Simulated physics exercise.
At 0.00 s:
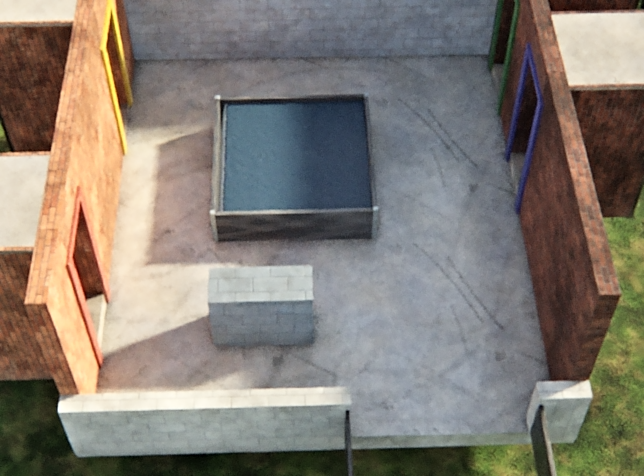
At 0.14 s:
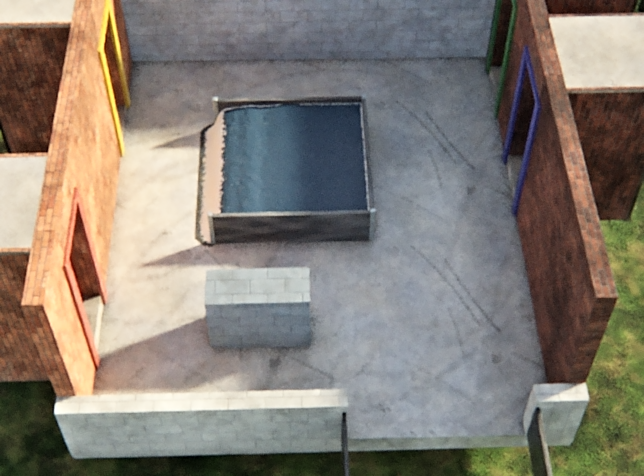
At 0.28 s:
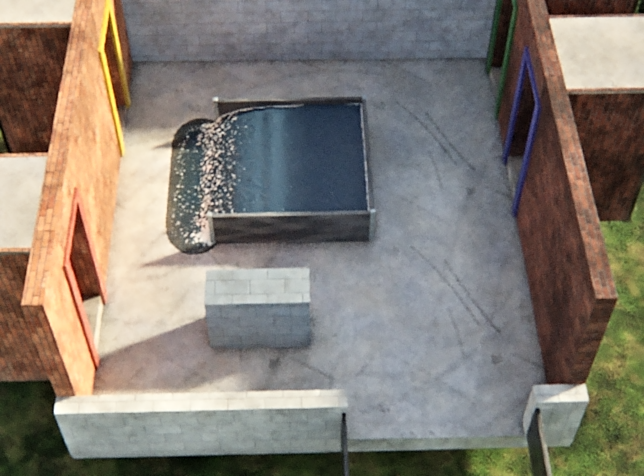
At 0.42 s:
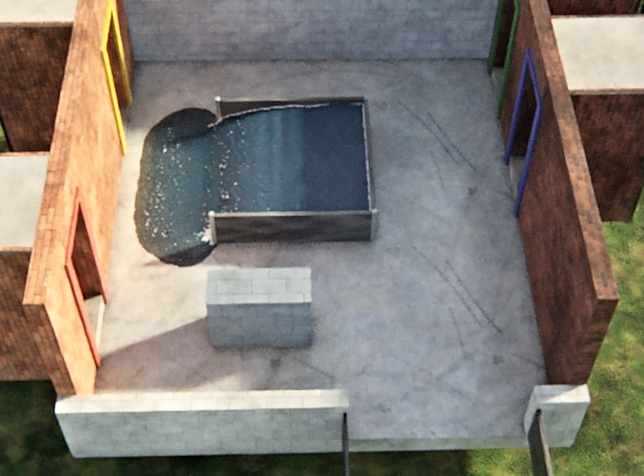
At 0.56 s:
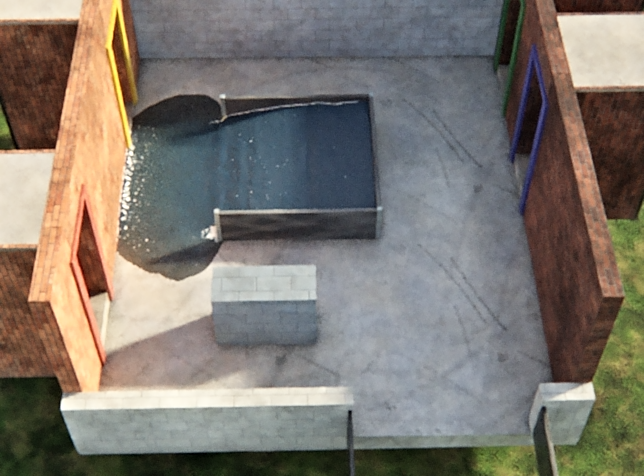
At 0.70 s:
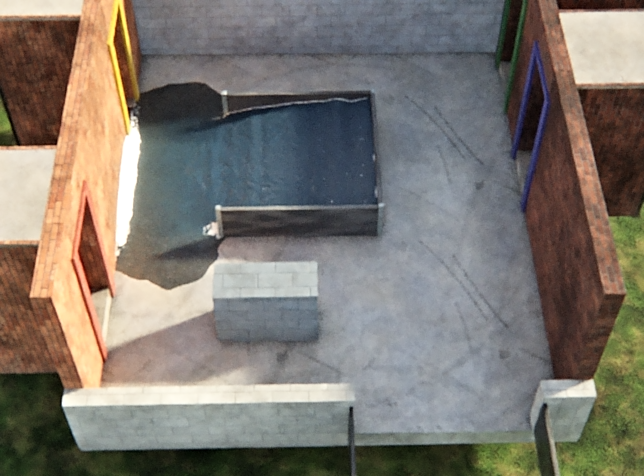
A dark, square tank of blue water stands in a walled concrete court, seen from high above through a nearly steady camera that shifts slightly. Yellow and red doorways line the left brick wall, green and blue ones the right, with a grey block in front of the tank. The tank's left side opens, and water pours out leftward, spreading in a widening, speckled sheet to the left wall.
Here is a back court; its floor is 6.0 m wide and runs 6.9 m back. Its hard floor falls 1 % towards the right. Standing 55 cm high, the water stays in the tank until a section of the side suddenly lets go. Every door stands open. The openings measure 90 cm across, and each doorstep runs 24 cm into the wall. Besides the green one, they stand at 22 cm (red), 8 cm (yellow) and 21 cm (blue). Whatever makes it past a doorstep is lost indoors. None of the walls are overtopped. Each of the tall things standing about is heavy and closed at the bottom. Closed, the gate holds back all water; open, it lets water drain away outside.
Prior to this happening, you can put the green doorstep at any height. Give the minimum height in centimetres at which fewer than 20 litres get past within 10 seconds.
11.5 cm.
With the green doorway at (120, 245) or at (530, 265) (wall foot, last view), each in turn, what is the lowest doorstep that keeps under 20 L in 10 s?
Roughly 22 cm, then roughly 6.0 cm.
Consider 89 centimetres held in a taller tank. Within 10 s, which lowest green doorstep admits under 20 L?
Around 19 cm high.
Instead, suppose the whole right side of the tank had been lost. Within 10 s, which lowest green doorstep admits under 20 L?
Then 21 cm.
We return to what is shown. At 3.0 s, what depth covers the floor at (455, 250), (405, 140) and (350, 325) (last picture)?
In that order: 0, 0 and 0 cm.
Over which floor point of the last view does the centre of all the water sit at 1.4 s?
The water is centred near (246, 178).
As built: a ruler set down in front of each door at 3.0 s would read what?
Depth (cm): Red 11 / yellow 20 / green 0 / blue 0.
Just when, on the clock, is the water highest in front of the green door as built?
That happens close to 5.5 s on the clock.
After 1.4 s water covers 20 % of the floor, deepest (40 cm) near (151, 177); it has not reached the green door.
After 3.0 s water covers 35 % of the floor, deepest (34 cm) near (142, 56); it has not reached the green door.
After 10.0 s water covers 95 % of the floor, deepest (12 cm) near (521, 210); 9 cm at the green door, 1 litre in over its 16 cm doorstep.
At the green door as built, the water arrived by 4.4 s and peaked near 17 cm at 5.4 s.
With a doorstep of 9.5 cm, 42 litres would have come in within the 10 s; with 13 cm, 8 litres. So under 20 litres takes about 11.5 cm.
